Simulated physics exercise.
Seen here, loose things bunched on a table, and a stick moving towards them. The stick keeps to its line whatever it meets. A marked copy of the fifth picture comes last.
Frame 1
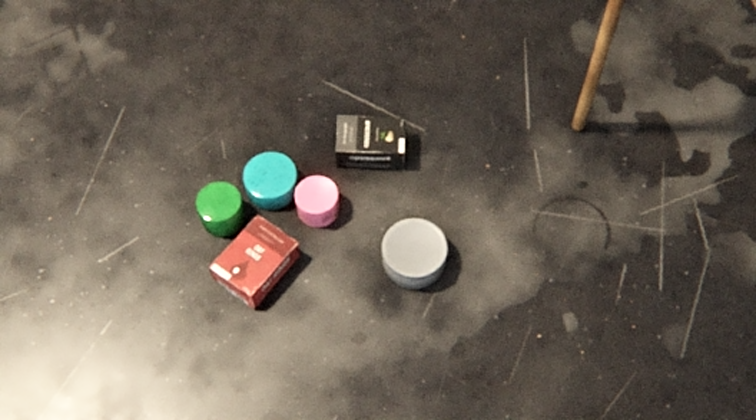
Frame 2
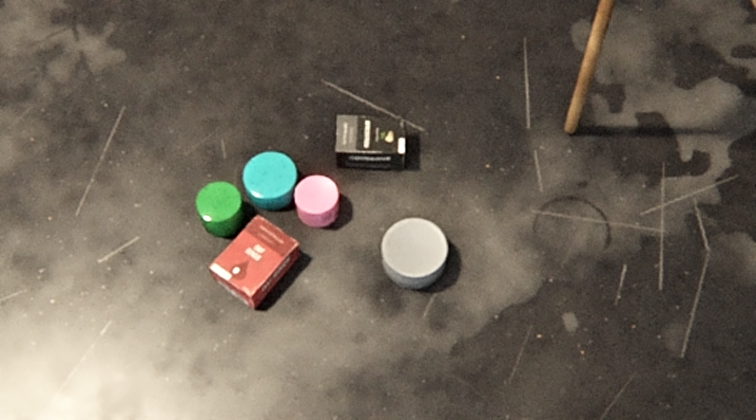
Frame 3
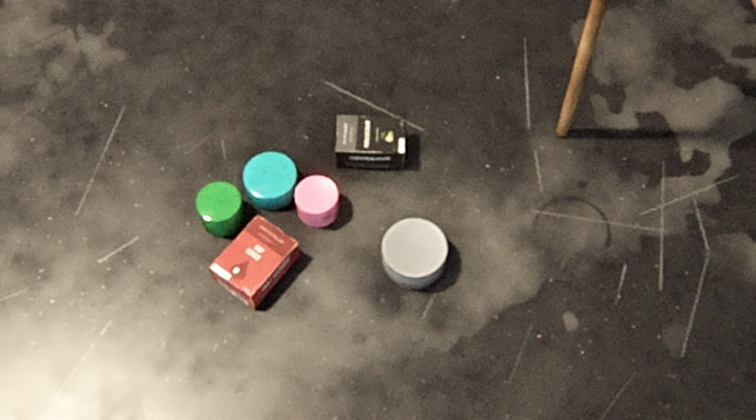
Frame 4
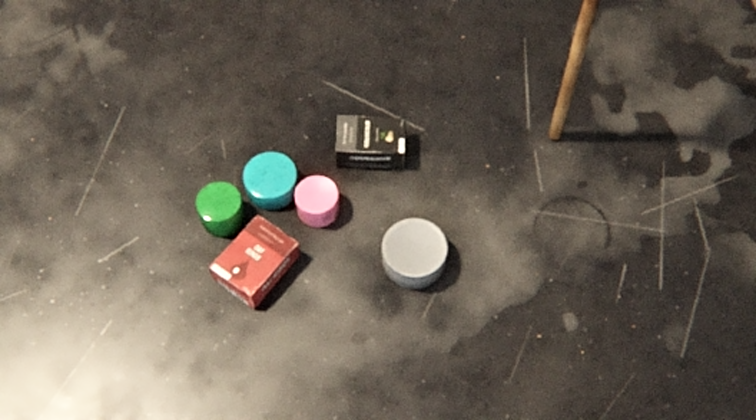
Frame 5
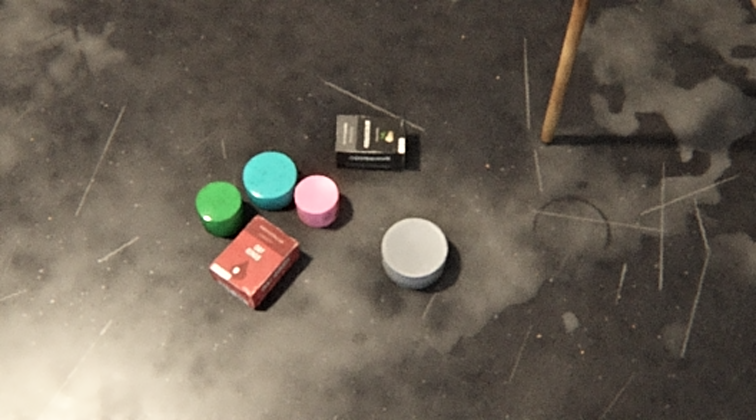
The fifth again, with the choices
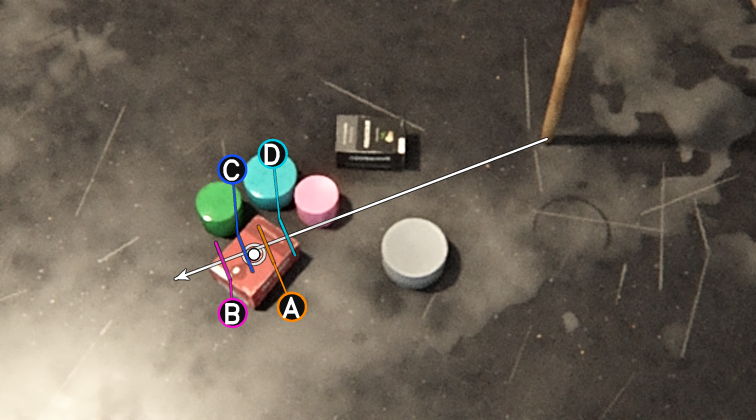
A cluster of small tubs and boxes sits on a dark, scratched, mottled tabletop, seen from above by a camera that stays still. A green pot, a turquoise pot and a pink tub bunch left of centre, with a red packet below them, a black packet to their upper right and a grey tub to their lower right. At upper right, a wooden stick slides slightly left and down, touching nothing.
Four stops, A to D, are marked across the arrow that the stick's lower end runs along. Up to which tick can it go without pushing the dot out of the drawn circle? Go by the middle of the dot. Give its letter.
All is well up to D.
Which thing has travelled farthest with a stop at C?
The red packet has gone farthest.
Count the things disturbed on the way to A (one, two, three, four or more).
Three.
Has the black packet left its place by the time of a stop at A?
By then, no.
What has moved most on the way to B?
The red packet has gone farthest.
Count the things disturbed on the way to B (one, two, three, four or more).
It has moved three.
On the marked copy, A at (266, 245); B at (223, 261); C at (246, 252); D at (288, 237); the arrow from (547, 139) to (175, 279); the white dot at (254, 254).
With D. Early on, foot of the stick (457, 174).
Further on, foot of the stick (363, 210).
At the end, foot of the stick (288, 237); pink tub (296, 200); turquoise pot (262, 173); the dot is still in its ring.
As for the rest, A shifts the dotted thing to (241, 273); B shifts the dotted thing to (219, 295); C shifts the dotted thing to (228, 285).
